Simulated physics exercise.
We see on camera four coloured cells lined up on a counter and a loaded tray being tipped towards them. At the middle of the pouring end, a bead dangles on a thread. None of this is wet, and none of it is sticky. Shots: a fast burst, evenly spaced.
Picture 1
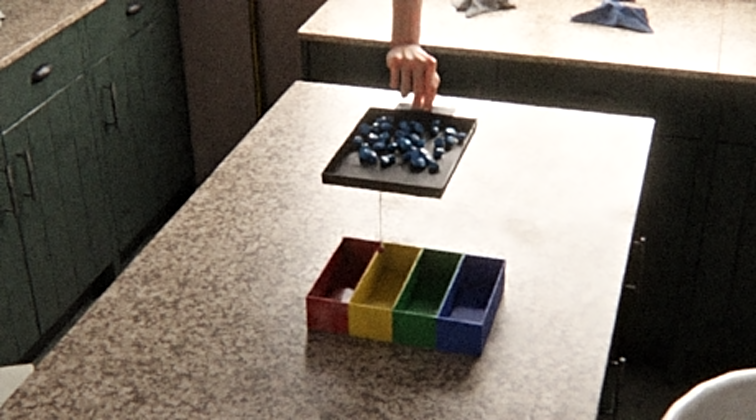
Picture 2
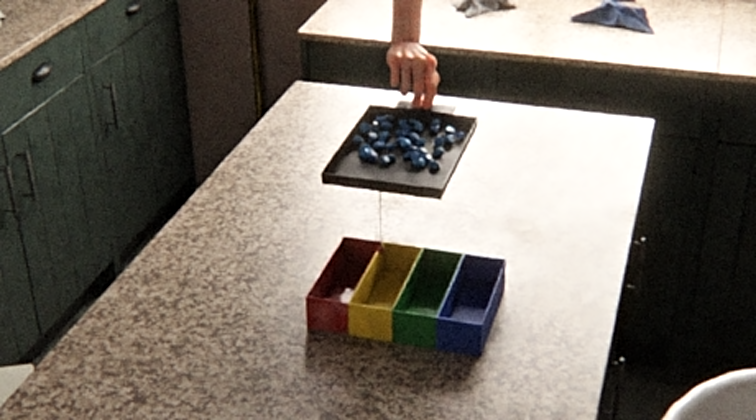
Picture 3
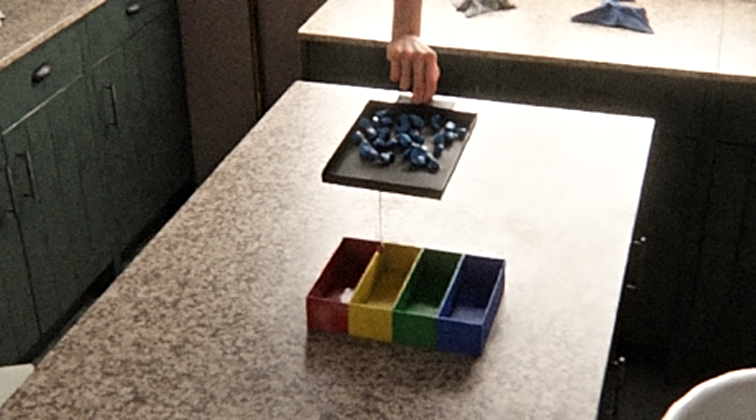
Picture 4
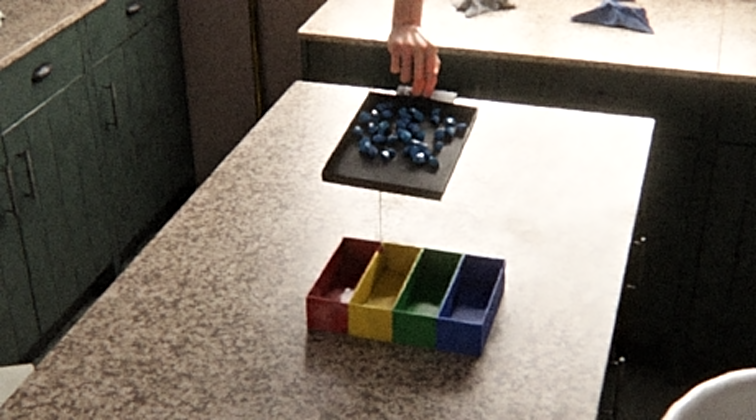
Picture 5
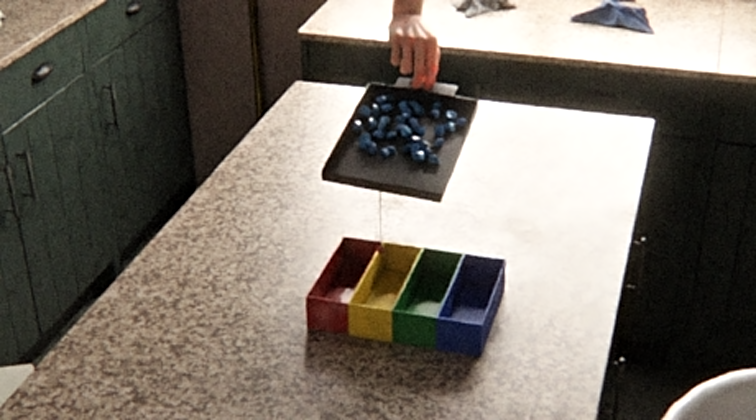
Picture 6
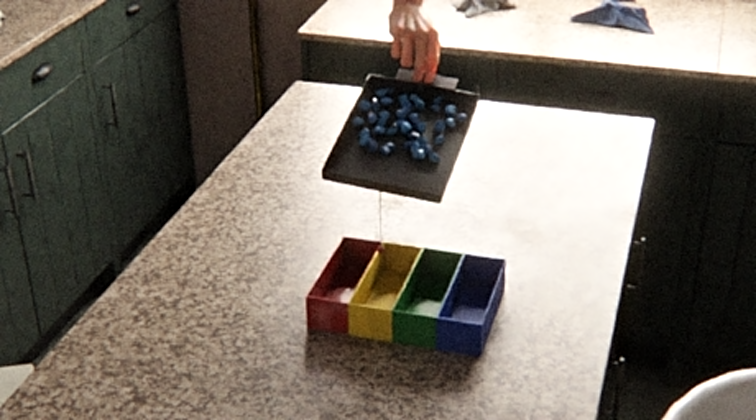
A hand gradually raises the far edge of a dark tray of small blue stones, tilting it slightly towards four red, yellow, green and blue compartments on a speckled counter, while a thread hangs from the tray's near edge.
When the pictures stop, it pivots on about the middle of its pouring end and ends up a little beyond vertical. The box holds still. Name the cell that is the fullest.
Green.
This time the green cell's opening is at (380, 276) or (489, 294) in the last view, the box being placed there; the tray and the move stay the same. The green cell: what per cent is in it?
Near 20 % and 0 %.
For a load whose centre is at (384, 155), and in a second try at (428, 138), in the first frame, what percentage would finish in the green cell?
Near 50 per cent and near 60 per cent.
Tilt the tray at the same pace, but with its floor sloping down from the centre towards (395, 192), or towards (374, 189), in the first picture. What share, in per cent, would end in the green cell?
So it's 30 percent with the first slope and 0 percent with the other.
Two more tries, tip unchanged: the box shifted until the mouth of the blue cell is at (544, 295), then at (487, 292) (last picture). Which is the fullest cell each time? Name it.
So the first one goes to that red cell and the second to the cell in yellow.
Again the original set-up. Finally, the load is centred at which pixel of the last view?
About pixel (423, 304).
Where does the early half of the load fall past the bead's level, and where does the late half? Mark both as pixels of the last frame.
The early half goes through (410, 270), the late half through (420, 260).
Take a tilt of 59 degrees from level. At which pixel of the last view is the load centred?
Roughly (418, 183).
Just after the last frame, tray tipped steeply; the larger part on the tray; just a few in the green cell; just a few in the yellow cell; about a tenth falling or outside the box.
A moment on, tray tipped right over; roughly two thirds on the tray; roughly a third in the green cell; about a tenth in the yellow cell; just a few in the blue cell; just a few falling or outside the box.
Further on, tray tipped past a quarter turn; roughly two thirds in the green cell; roughly a quarter in the yellow cell; about a tenth in the blue cell.
When it is over, tray tipped past a quarter turn; roughly two thirds in the green cell; roughly a quarter in the yellow cell; about a tenth in the blue cell; not one in the red cell.
